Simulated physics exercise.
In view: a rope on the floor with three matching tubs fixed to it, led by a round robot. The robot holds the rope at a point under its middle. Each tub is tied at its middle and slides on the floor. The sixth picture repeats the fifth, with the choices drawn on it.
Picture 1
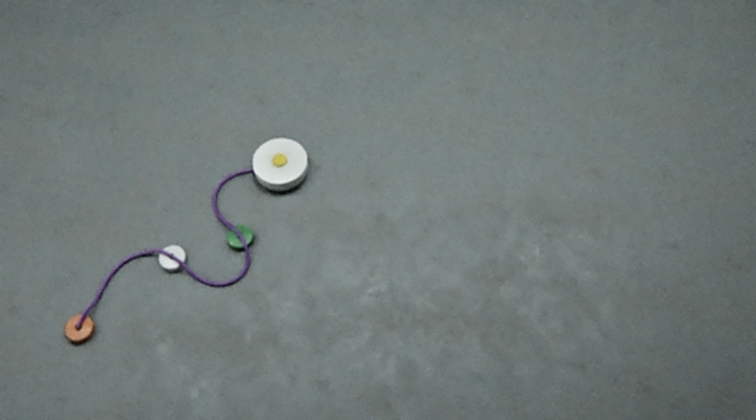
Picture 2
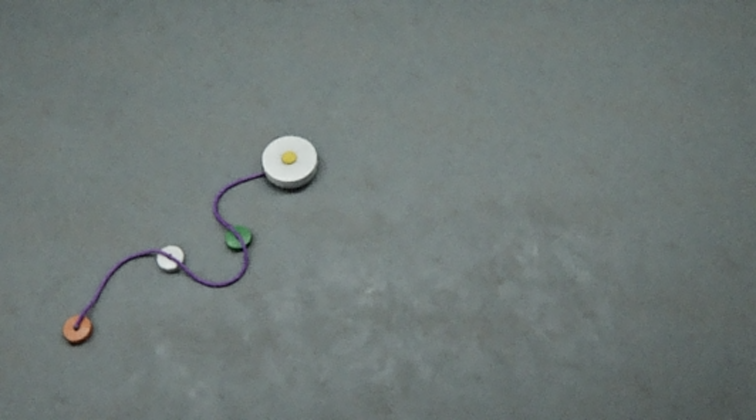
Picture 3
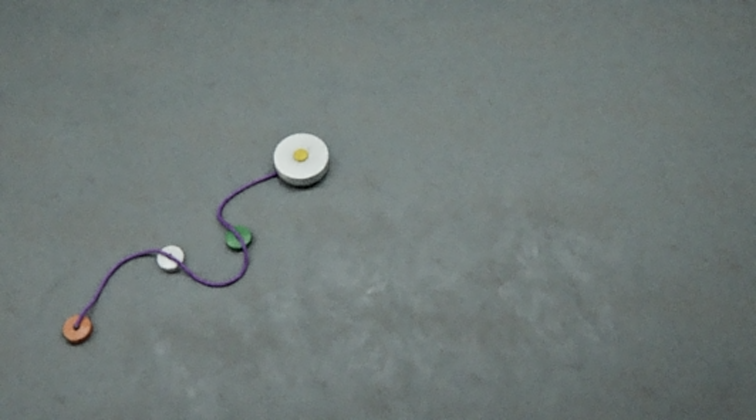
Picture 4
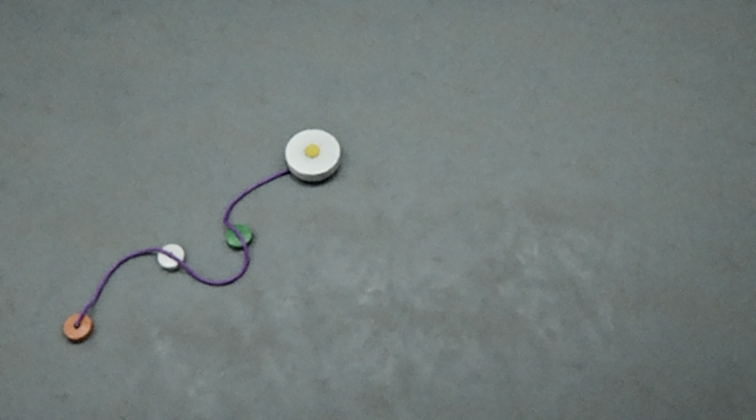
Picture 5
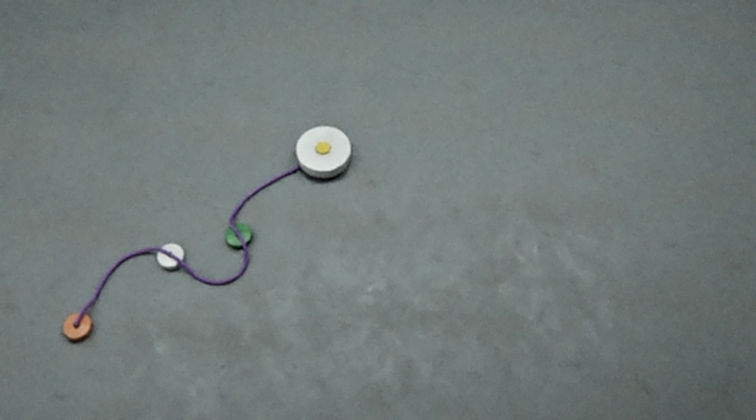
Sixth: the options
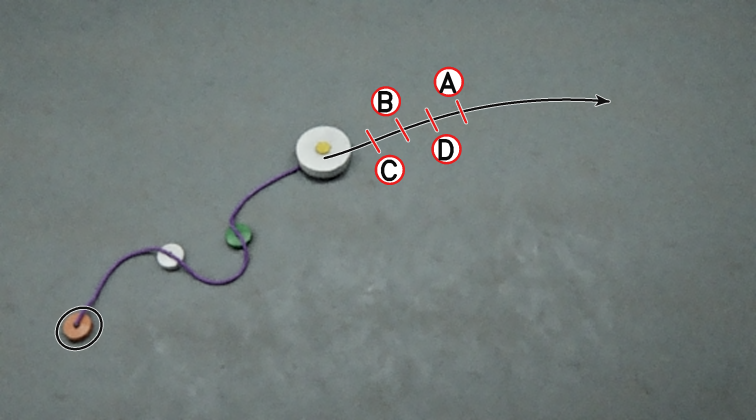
In this clip, a round white robot with a yellow centre slides slowly right and slightly upward across a grey floor, straightening the nearest part of a curved purple rope, while the green, white and orange tubs barely move.
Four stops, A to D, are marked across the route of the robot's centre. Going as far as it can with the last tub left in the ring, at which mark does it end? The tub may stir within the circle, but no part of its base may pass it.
It should halt at B.
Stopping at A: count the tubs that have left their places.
Three.
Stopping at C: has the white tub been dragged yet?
No.
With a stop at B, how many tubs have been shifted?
Two.
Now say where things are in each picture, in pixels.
The first picture shows orange tub (80, 328); white tub (173, 258); green tub (240, 237).
The second picture shows robot (290, 163); orange tub (78, 329).
The third picture shows robot (302, 160); green tub (239, 238).
The fourth picture shows robot (313, 156); white tub (171, 257).
The fifth picture shows robot (324, 153); orange tub (78, 326); white tub (171, 256); green tub (239, 236).
On the marked copy, A at (462, 112); B at (402, 130); C at (373, 141); D at (432, 120); the ring at (79, 328); the route from (324, 158) via (468, 110) to (609, 101).
Taking B. A third of the way, robot (353, 144); orange tub (78, 326); white tub (171, 256); green tub (249, 229).
Two thirds of the way, robot (379, 134); orange tub (78, 326); white tub (171, 256); green tub (272, 214).
When it is over, robot (403, 124); orange tub (78, 326); white tub (181, 250); green tub (292, 197); the ringed tub at the far end is still in its ring.
As for the rest, A drags the last tub to (129, 293); C is safe but short; D drags the last tub to (98, 314).
